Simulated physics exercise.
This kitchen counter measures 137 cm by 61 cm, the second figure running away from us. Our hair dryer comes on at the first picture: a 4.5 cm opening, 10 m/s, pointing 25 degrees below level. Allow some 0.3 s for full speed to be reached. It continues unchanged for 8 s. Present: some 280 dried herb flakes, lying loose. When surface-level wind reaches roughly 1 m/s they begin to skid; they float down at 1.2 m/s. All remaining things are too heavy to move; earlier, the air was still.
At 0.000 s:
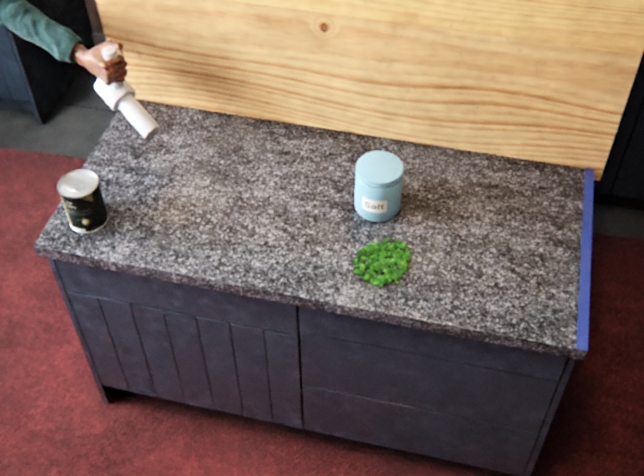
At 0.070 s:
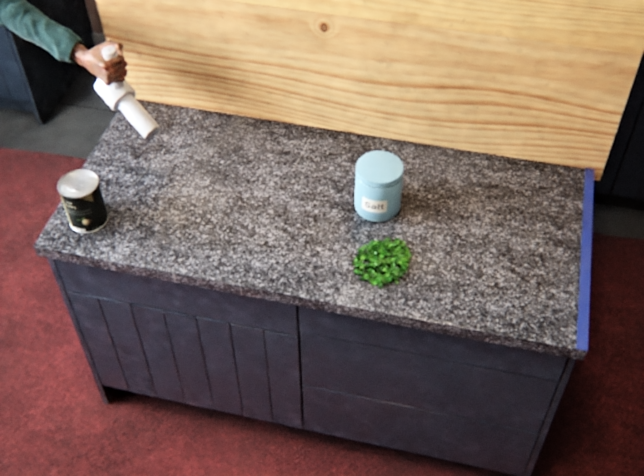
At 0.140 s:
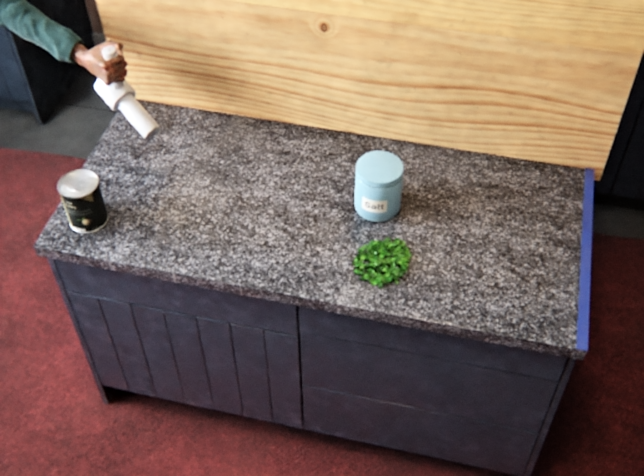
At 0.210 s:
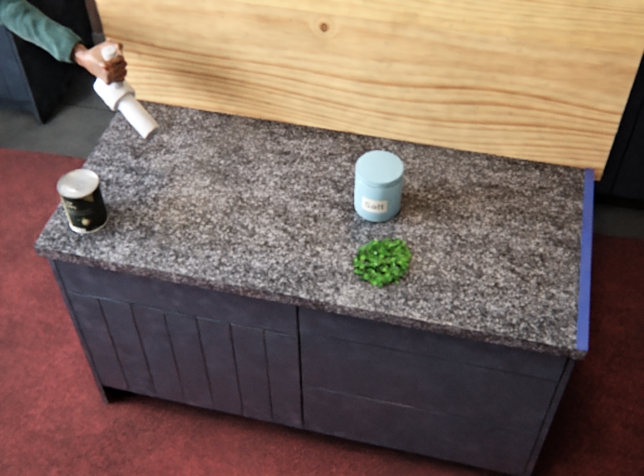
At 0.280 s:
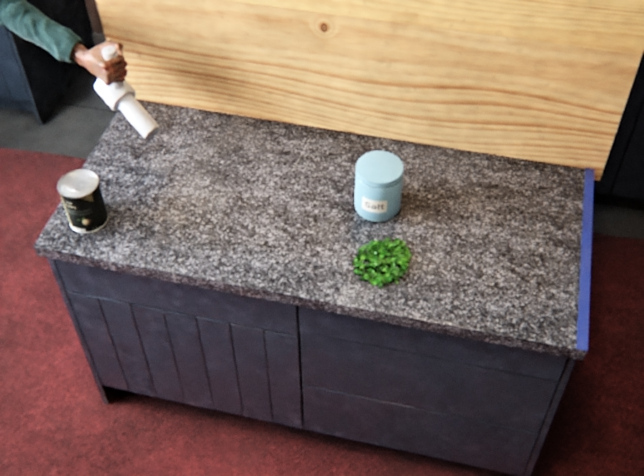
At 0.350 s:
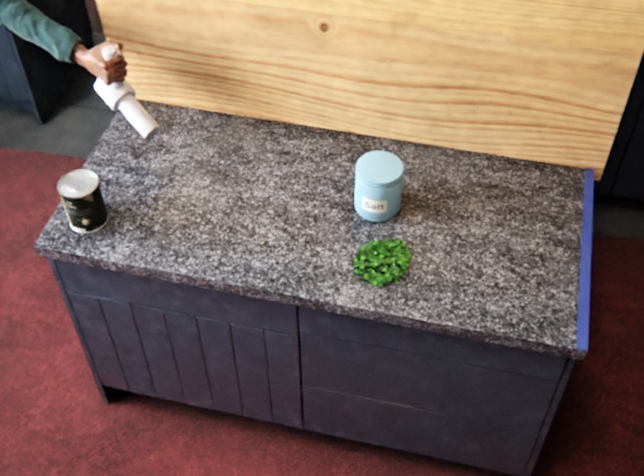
A hand in a green sleeve held a white hair dryer tilted down over a speckled kitchen counter, while the green flakes beside a pale blue jar and a dark tin all stayed still.
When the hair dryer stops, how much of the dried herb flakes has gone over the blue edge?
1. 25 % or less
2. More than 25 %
(2) More than 25 %.
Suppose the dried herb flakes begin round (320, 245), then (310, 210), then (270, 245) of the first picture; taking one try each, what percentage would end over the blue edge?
Try by try: About 30 per cent, 80 per cent and 2 per cent.
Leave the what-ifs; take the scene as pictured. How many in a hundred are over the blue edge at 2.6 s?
50 per cent, roughly.
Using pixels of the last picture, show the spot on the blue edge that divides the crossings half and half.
Close to pixel (589, 322).
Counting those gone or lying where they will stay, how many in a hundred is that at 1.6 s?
It comes out at some 90 %.
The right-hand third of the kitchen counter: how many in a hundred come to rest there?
About 0 percent.
After 1.6 s the count stands so, 52 % are over the blue edge.
After 2.6 s the count stands so, 54 % are over the blue edge.
After 4.4 s the count stands so, 54 % are over the blue edge.
After 8.0 s, at the end, 54 % are over the blue edge.
